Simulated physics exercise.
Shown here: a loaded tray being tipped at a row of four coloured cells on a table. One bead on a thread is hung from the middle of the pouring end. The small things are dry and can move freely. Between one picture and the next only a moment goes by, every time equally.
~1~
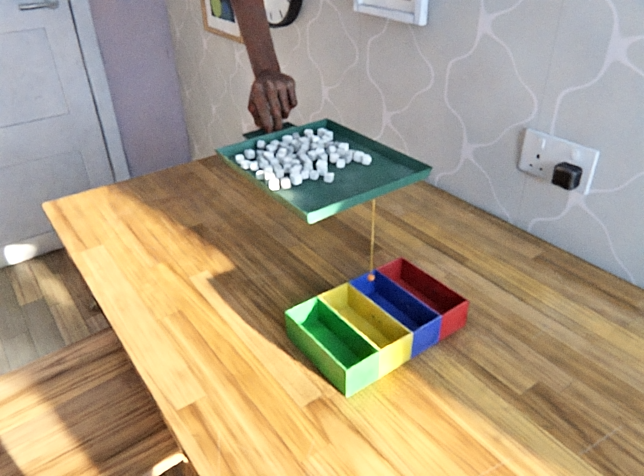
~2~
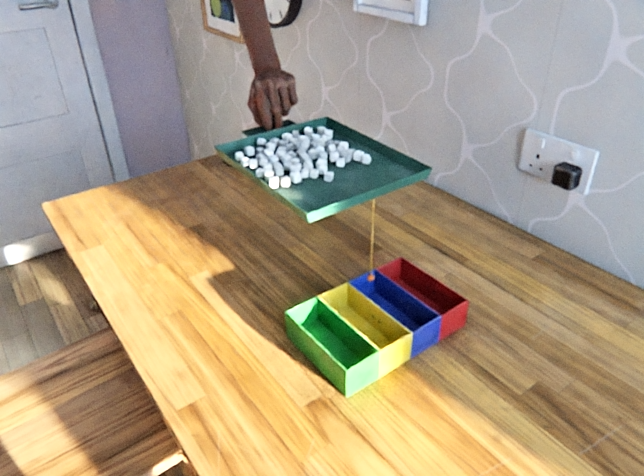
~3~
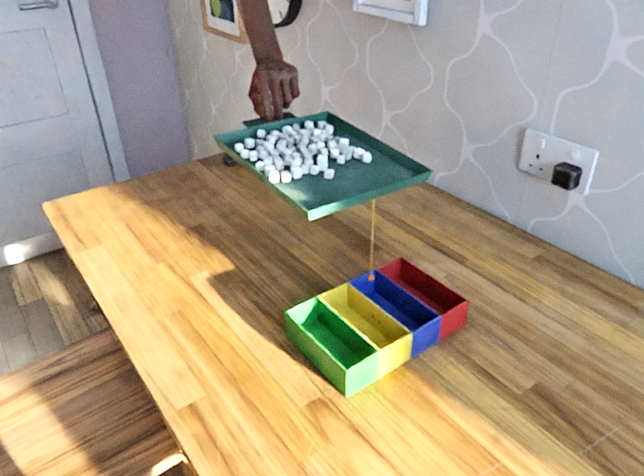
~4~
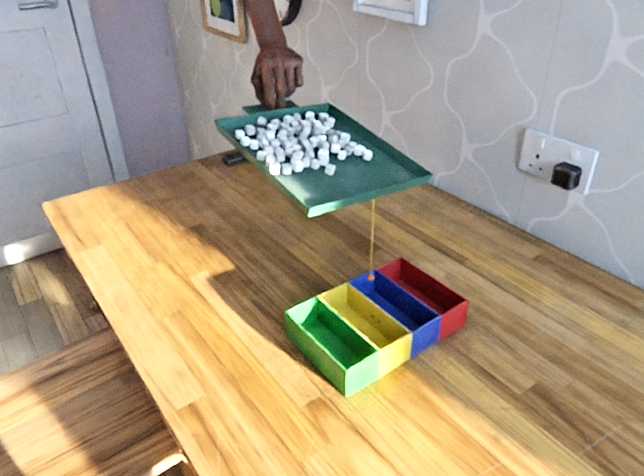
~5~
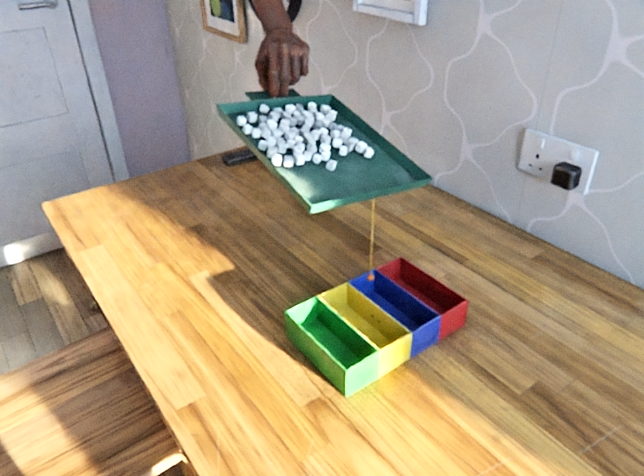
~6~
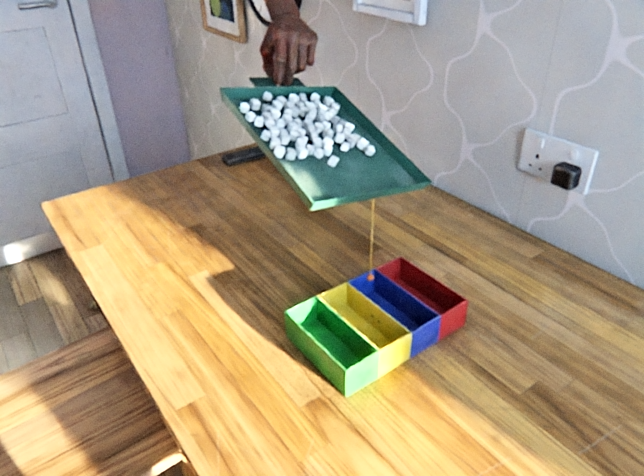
The video shows a hand holding a green tray of small white cubes above green, yellow, blue and red cells on a wooden table, then gradually raising the tray's far end so it slopes more steeply, while the cubes stay clustered.
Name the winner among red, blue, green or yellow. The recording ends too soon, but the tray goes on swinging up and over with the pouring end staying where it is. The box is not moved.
Winner: Red.
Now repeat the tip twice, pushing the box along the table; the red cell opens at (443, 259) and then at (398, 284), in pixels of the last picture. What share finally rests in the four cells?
First placement near 90 percent, second near 10 percent.
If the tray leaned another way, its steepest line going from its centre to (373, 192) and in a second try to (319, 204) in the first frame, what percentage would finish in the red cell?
It comes to about 30 per cent the first time and about 0 per cent the second.
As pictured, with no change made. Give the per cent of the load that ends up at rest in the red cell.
My best guess is about 40 in a hundred.
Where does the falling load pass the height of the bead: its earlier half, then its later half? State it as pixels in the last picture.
Around (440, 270), followed by around (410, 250).
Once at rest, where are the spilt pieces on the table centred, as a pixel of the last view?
Roughly at pixel (451, 275).
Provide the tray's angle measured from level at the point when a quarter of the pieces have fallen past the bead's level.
Angle: Close to 80°.
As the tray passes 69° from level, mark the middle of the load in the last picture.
In the last view, the load is centred close to (402, 174).
Shortly afterwards, tray tipped steeply; the bulk on the tray; near a quarter falling or outside the box.
Next, tray tipped past a quarter turn; a little on the tray; near a third in the red cell; a little in the blue cell; near two thirds falling or outside the box.
Some moments later, tray tipped past a quarter turn; near half in the red cell; a little in the blue cell; near half falling or outside the box.
In the end, tray tipped past a quarter turn; near half in the red cell; a little in the blue cell; none at all in the green cell; none at all in the yellow cell; near half outside the box.
